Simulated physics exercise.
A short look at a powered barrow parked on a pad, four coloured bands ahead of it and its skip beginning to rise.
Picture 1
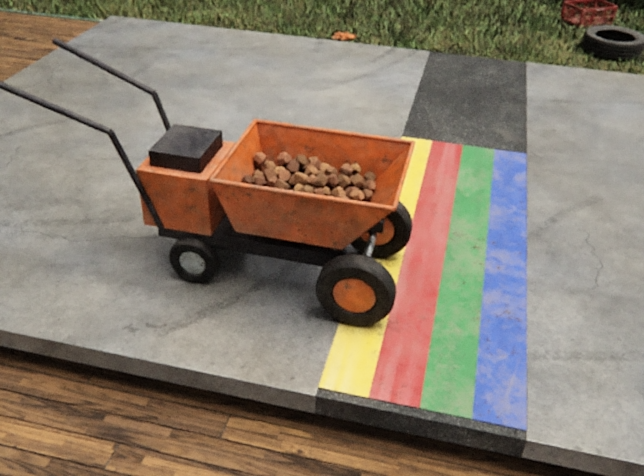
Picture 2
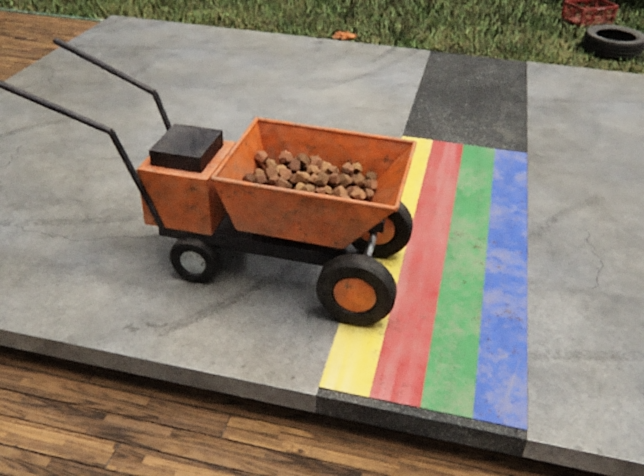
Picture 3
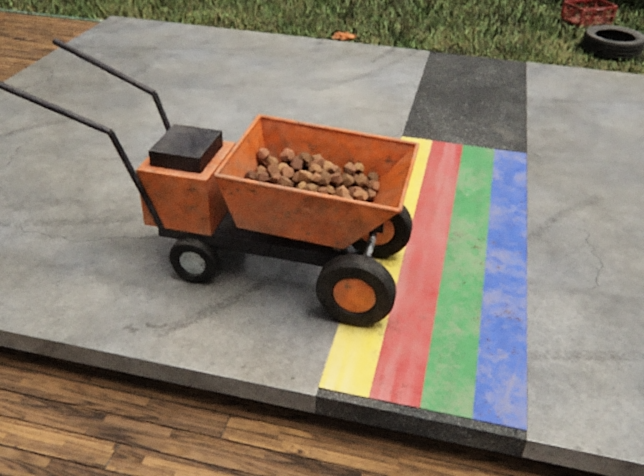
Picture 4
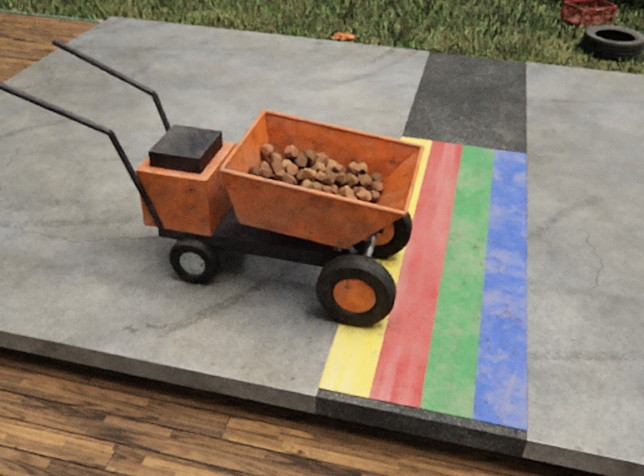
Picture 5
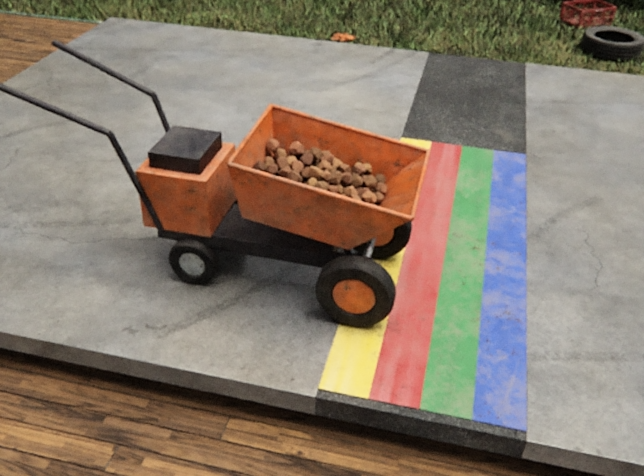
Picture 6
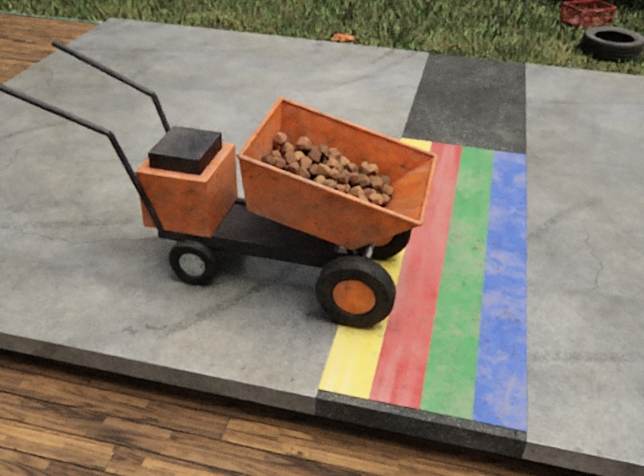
On a grey pad beside grass, an orange barrow's skip of brown lumps slowly tilts forward.
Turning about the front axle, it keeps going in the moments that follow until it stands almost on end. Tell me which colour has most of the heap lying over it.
Most of the heap lies over blue.
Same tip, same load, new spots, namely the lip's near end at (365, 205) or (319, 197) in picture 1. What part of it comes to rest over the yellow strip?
0 % for the first, 0 % for the second.
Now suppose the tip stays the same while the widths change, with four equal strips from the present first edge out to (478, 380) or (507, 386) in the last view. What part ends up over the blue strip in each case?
In order, 20 % and 40 %.
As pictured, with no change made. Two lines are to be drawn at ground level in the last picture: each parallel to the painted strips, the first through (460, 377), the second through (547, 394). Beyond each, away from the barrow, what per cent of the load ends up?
Roughly 80 and 10 percent.
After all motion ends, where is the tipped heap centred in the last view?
Close to (507, 308), more or less.
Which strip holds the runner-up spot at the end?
The next spot goes to that green strip.
Just after the last frame, skip tipped steeply; every one in the skip.
A moment on, skip tipped right over; almost all in the skip; just a few over the green strip; about a tenth over the blue strip.
Further on, skip tipped right over; roughly a quarter in the skip; about a tenth over the green strip; roughly half over the blue strip; roughly a quarter off the paint.
When it is over, skip tipped right over; roughly a quarter in the skip; not one over the yellow strip; not one over the red strip; about a tenth over the green strip; roughly half over the blue strip; roughly a quarter off the paint.
